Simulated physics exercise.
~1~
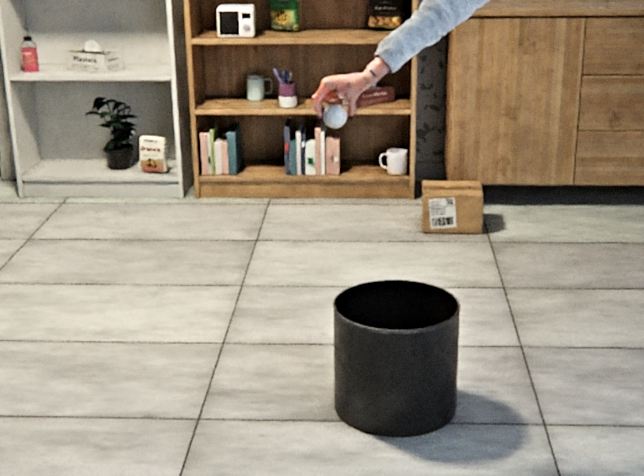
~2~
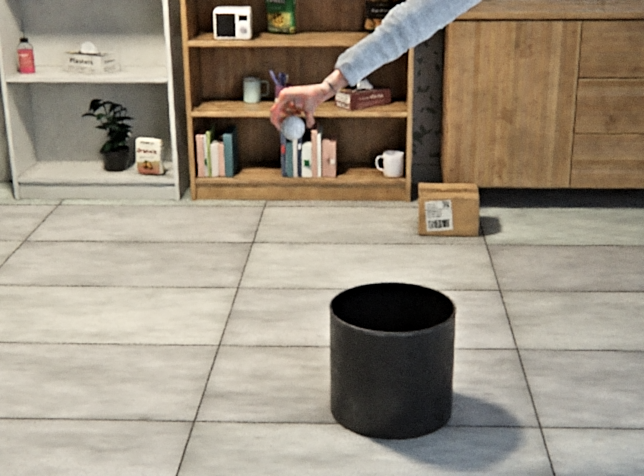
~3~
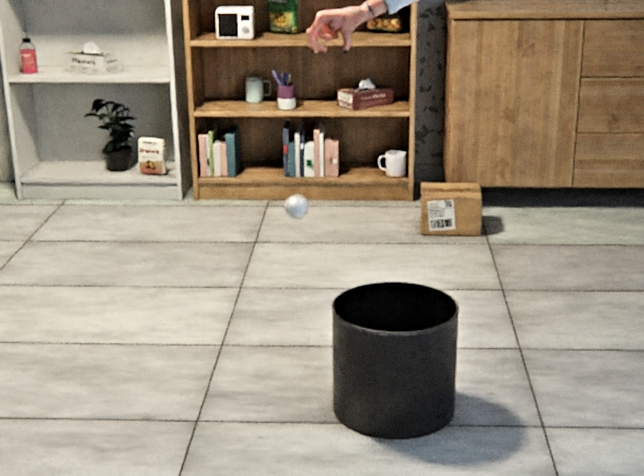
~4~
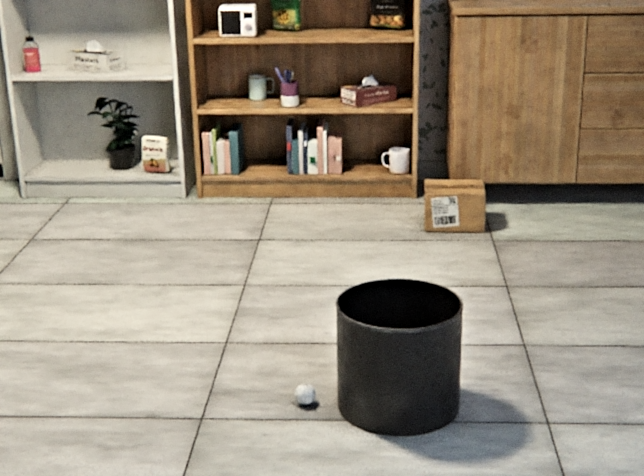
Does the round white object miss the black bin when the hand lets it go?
Yes, it misses the bin. It ends up on the tiled floor just to the left of it.
